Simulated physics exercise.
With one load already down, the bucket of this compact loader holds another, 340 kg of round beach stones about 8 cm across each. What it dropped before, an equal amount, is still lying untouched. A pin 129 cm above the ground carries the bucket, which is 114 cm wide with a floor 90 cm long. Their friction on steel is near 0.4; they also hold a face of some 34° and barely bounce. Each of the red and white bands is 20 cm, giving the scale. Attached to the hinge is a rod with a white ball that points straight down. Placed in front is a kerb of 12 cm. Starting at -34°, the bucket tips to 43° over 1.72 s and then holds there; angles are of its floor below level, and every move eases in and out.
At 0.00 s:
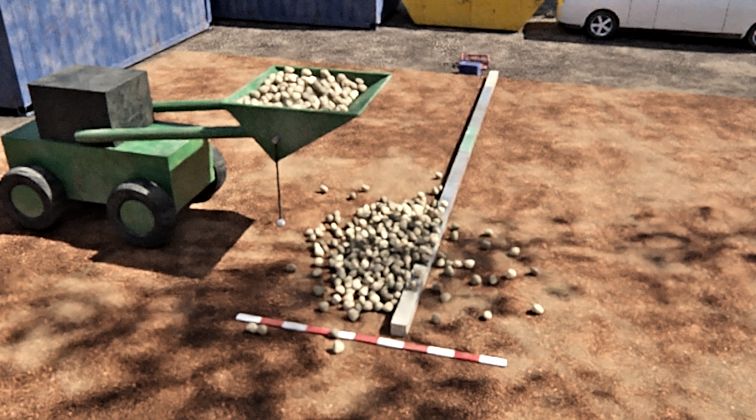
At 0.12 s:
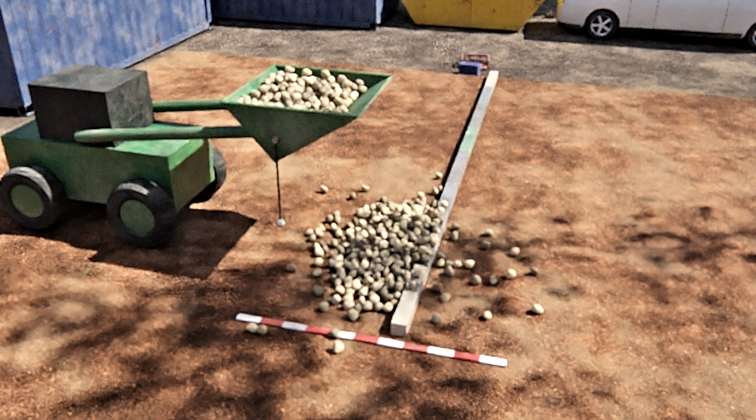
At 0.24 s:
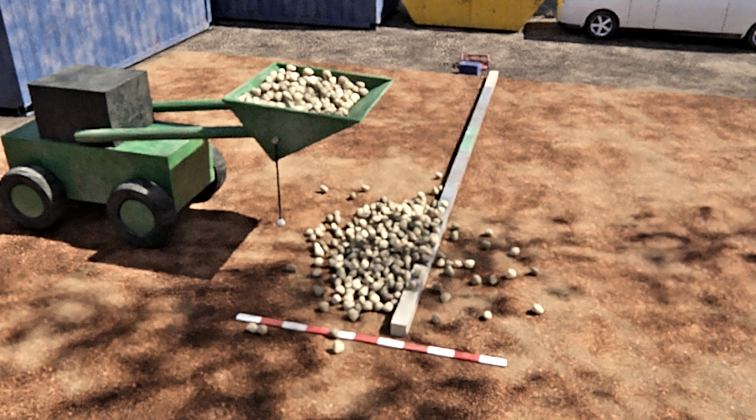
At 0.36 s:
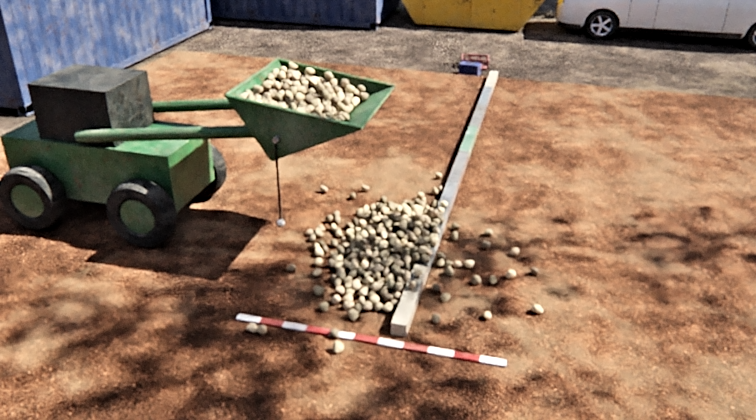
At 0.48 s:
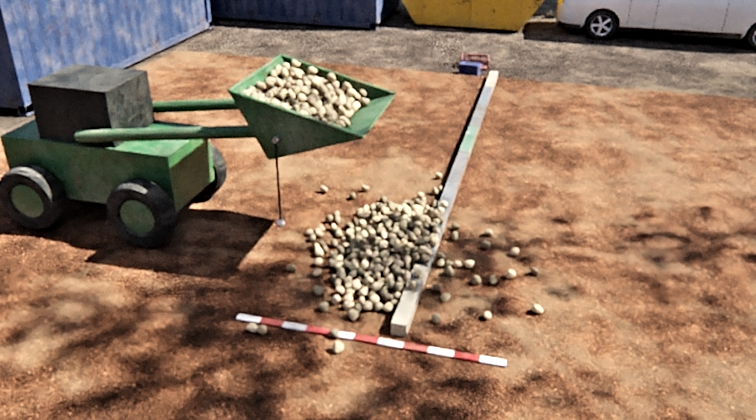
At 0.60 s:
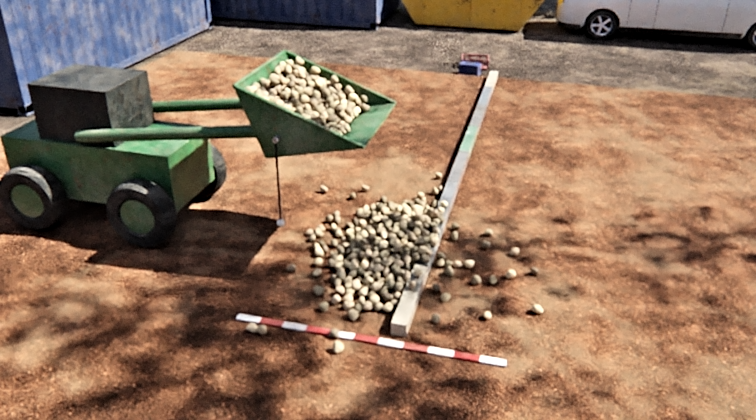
Green loader slowly tilting its raised bucket of pale stones forward above red ground, beside a stone pile against a kerb.
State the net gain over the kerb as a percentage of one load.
13 %.
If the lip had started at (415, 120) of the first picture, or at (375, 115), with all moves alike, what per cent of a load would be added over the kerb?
I'd say close to 85 per cent for one and close to 30 per cent for the other, in that order.
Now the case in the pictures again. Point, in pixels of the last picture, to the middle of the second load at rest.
(386, 234).
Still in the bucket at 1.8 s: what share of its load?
About 15 percent.
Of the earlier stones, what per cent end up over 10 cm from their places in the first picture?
Roughly 25 per cent of them.
After 1.3 s the floor is at 31°; in per cent of one load, 94 in the bucket, 102 on this side of the kerb, 4 over the kerb; the foremost stones are at (506, 271).
After 1.8 s the floor is at 43°; in per cent of one load, 16 in the bucket, 179 on this side of the kerb, 5 over the kerb; the foremost stones are at (506, 271).
After 2.2 s the floor is at 43°; in per cent of one load, 0 in the bucket, 187 on this side of the kerb, 13 over the kerb; the foremost stones are at (508, 287).
After 4.8 s the floor is at 43°; in per cent of one load, 0 in the bucket, 182 on this side of the kerb, 18 over the kerb; the foremost stones are at (530, 283). Net gain over the kerb, 13.
